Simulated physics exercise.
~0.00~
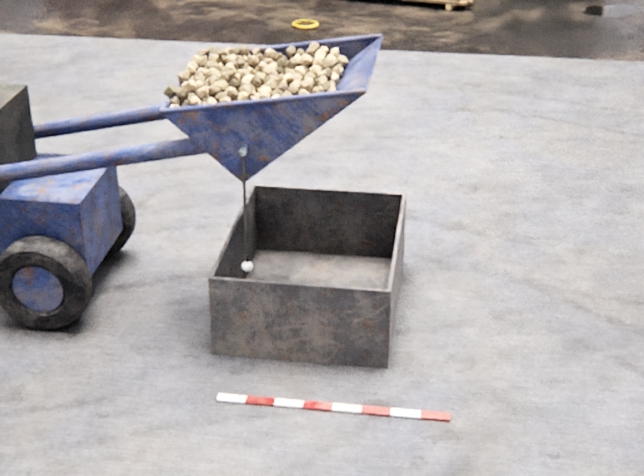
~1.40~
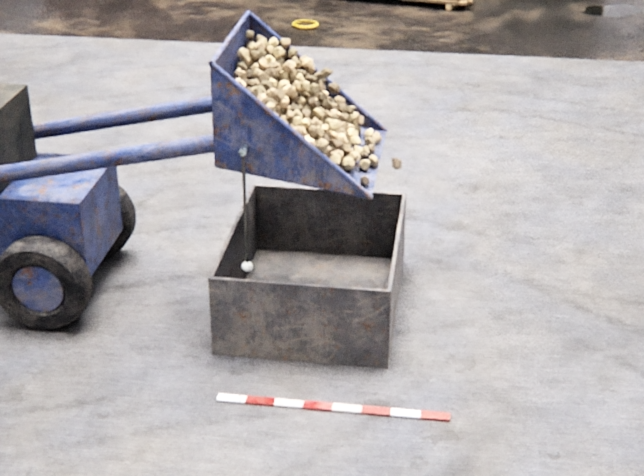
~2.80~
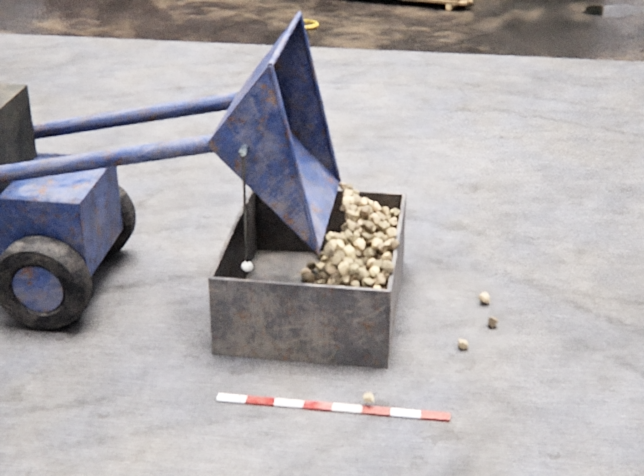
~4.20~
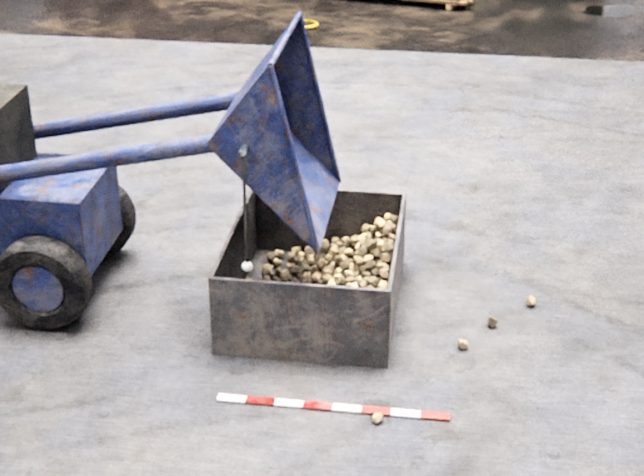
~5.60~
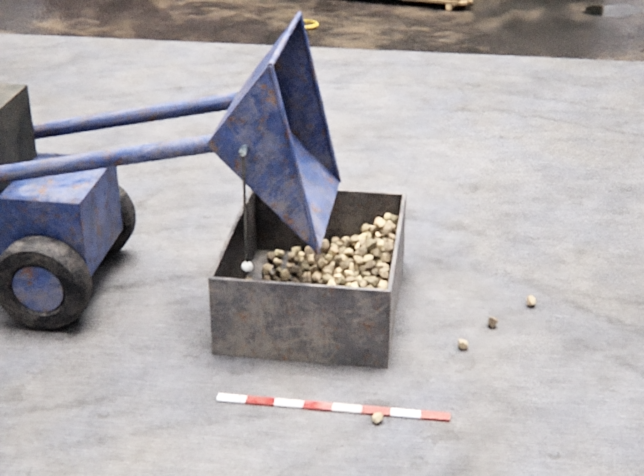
On a pale grey concrete floor, seen from the side and slightly above, a blue loader with dark wheels stands at left, its bucket heaped with cream and brown stones. An open dark metal bin sits below, with a white ball hanging beneath the hinge and a red-and-white staff lying in front. The bucket tips forward and the stones slide toward its lip. It tilts steeply, spilling them into the bin's right side, while a few land outside. The pile spreads leftward and settles, leaving nearly all the stones in the bin and four scattered on the floor.
